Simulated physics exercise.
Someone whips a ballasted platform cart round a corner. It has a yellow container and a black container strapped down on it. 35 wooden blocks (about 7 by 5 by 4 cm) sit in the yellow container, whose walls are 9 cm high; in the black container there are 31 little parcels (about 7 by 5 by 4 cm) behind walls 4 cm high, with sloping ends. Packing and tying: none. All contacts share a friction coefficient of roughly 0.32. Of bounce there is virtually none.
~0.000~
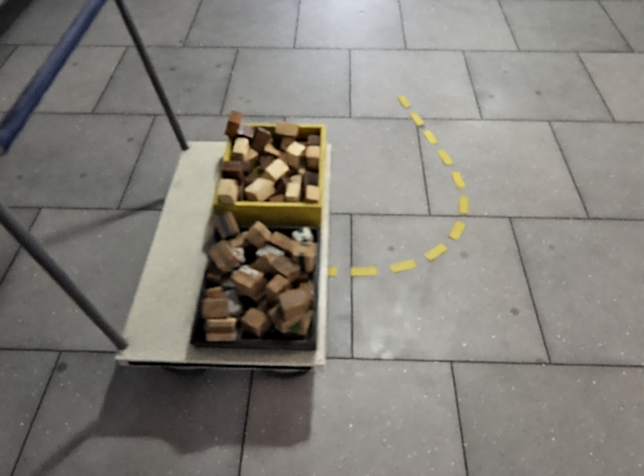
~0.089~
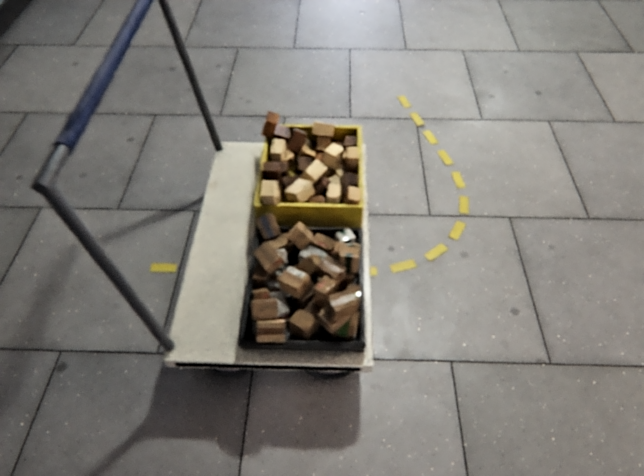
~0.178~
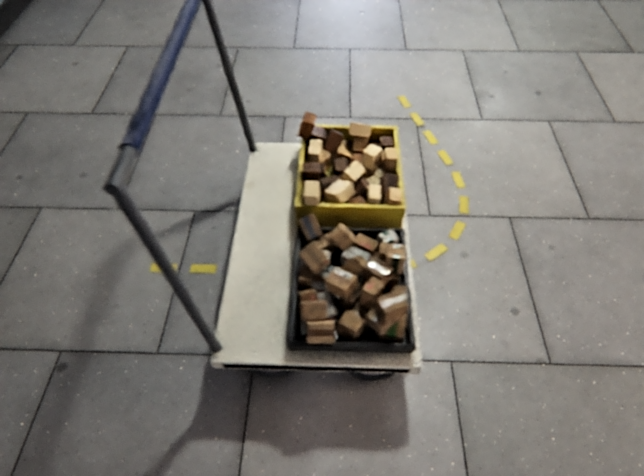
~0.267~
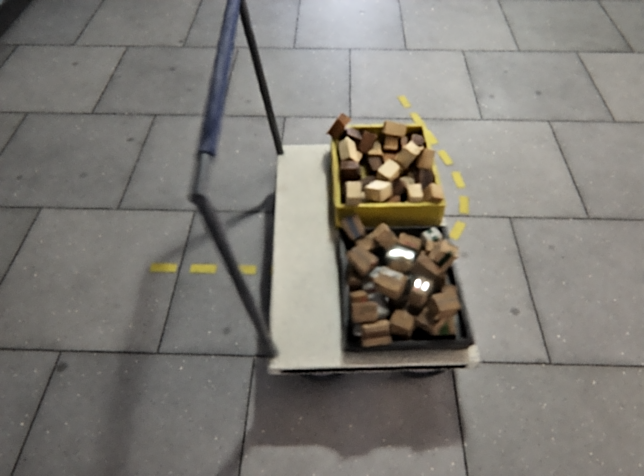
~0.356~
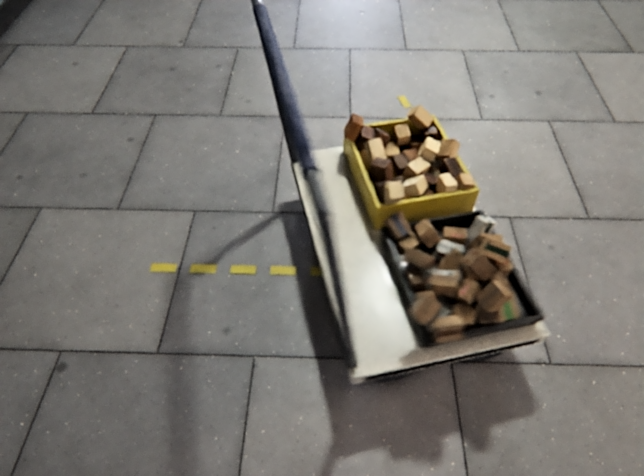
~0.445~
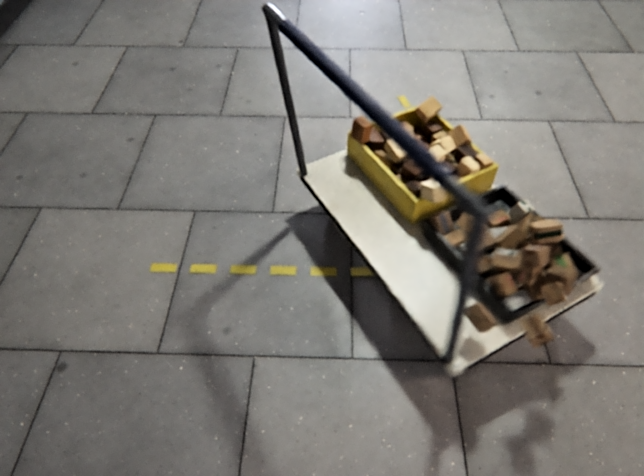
The clip opens on a platform cart carrying a yellow container of wooden blocks and a black one of small brown parcels. It rolls right along a dashed yellow line, then swings counterclockwise toward the upper right, and a few parcels come out over the black container's near edge.
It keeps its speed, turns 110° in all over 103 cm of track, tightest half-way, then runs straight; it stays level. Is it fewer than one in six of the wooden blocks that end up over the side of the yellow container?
Yes, oh, the loss ends up south of a sixth.
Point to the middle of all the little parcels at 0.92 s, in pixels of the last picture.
Near (509, 77) in pixels.
After 0.55 s, 1 of 35 out of the yellow container and 4 of 31 out of the black container.
After 0.70 s, 2 of 35 out of the yellow container and 8 of 31 out of the black container.
After 0.92 s, 2 of 35 out of the yellow container and 11 of 31 out of the black container.
Final count (at 1.37 s), 3 of 35 out of the yellow container and 13 of 31 out of the black container. Asked share, 3 of 35, 9 per cent.
